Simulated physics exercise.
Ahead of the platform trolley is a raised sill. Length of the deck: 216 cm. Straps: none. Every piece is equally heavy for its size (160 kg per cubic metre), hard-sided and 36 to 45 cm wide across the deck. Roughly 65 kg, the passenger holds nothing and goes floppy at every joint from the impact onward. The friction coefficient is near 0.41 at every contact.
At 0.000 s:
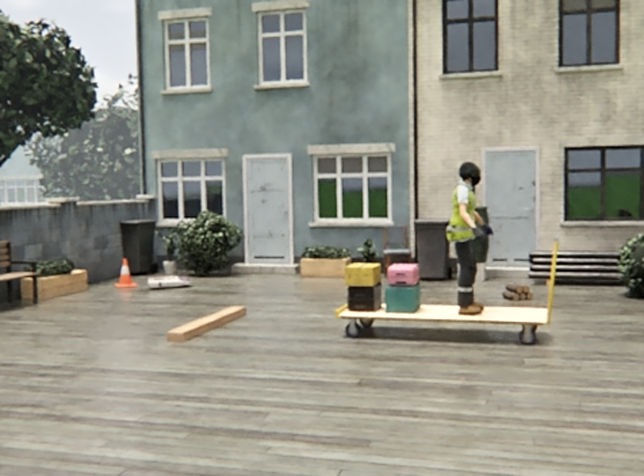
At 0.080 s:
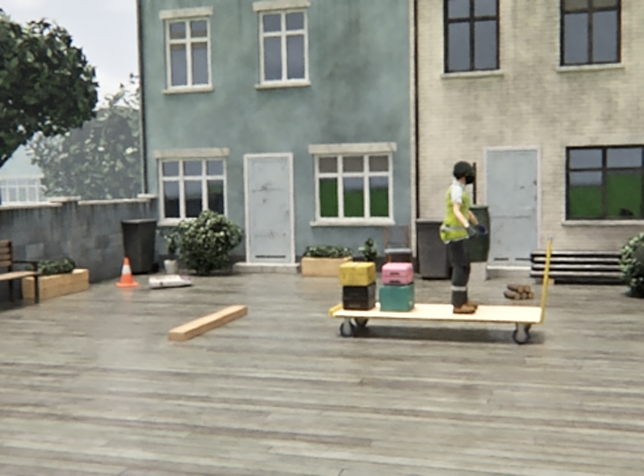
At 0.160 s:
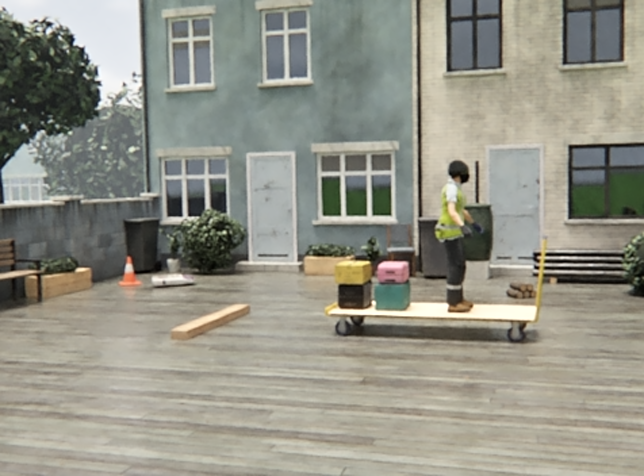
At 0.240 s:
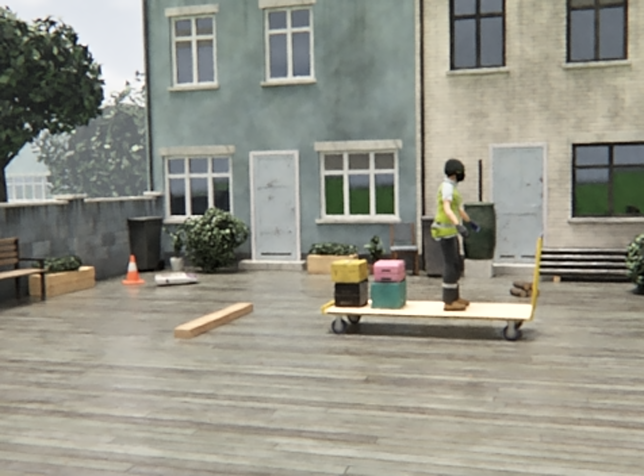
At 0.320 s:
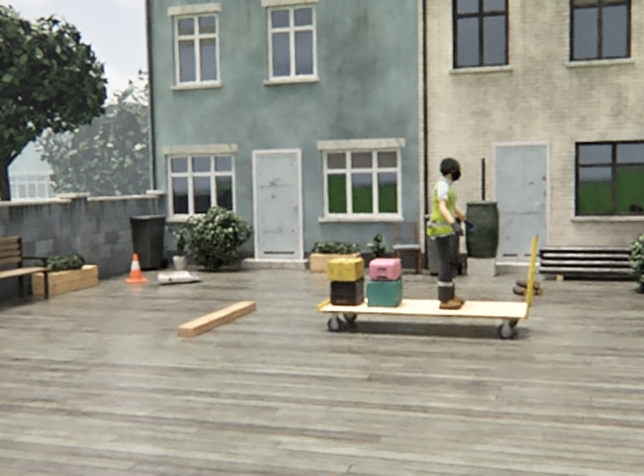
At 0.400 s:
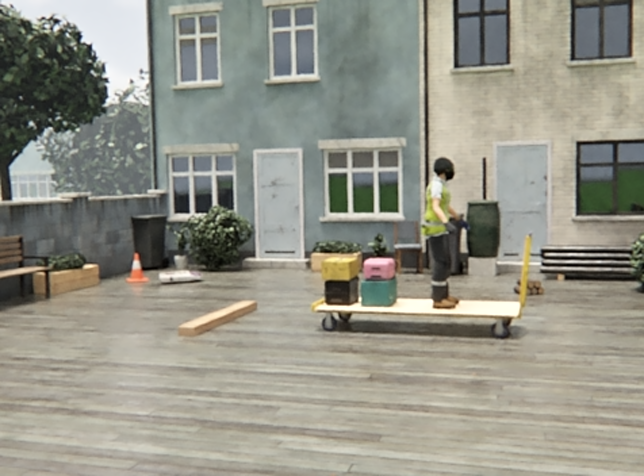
The video shows a worker in a high-visibility vest standing on a flat platform trolley with four stacked boxes, including yellow and pink ones, as it rolls slowly left across wet decking in front of two houses.
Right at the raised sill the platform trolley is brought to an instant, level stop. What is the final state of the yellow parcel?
Doesn't depart.
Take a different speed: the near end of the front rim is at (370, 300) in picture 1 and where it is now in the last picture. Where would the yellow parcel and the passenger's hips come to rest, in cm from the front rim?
With that change, yellow would rest 60 cm beyond the front rim and the hips 60 cm back from it.
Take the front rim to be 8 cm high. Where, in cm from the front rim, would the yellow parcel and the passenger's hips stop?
Yellow 10 behind, hips 100 behind.
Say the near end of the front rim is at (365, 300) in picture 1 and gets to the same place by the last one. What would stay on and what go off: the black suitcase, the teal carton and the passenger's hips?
In that case the black one is kept, the teal one kept, and the hips kept.
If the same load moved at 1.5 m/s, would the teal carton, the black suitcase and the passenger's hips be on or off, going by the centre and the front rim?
With that change: Teal staying, black going, hips staying.
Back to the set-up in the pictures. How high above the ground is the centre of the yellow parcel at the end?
About 65 cm.
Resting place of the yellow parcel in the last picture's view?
Roughly at (227, 267).
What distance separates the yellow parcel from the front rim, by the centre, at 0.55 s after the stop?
Behind the rim by about 10 cm.
Impact comes at 1.69 s.
After 2.24 s the yellow parcel is 8 cm behind the rim, tilted 0°, near (226, 267) in the last picture's view.
After 2.69 s the yellow parcel is 9 cm behind the rim, tilted 0°, near (227, 267) in the last picture's view.
At rest, 3.7 s, nothing is past the rim; behind it, yellow parcel, pink suitcase, teal carton, black suitcase and the passenger's hips.
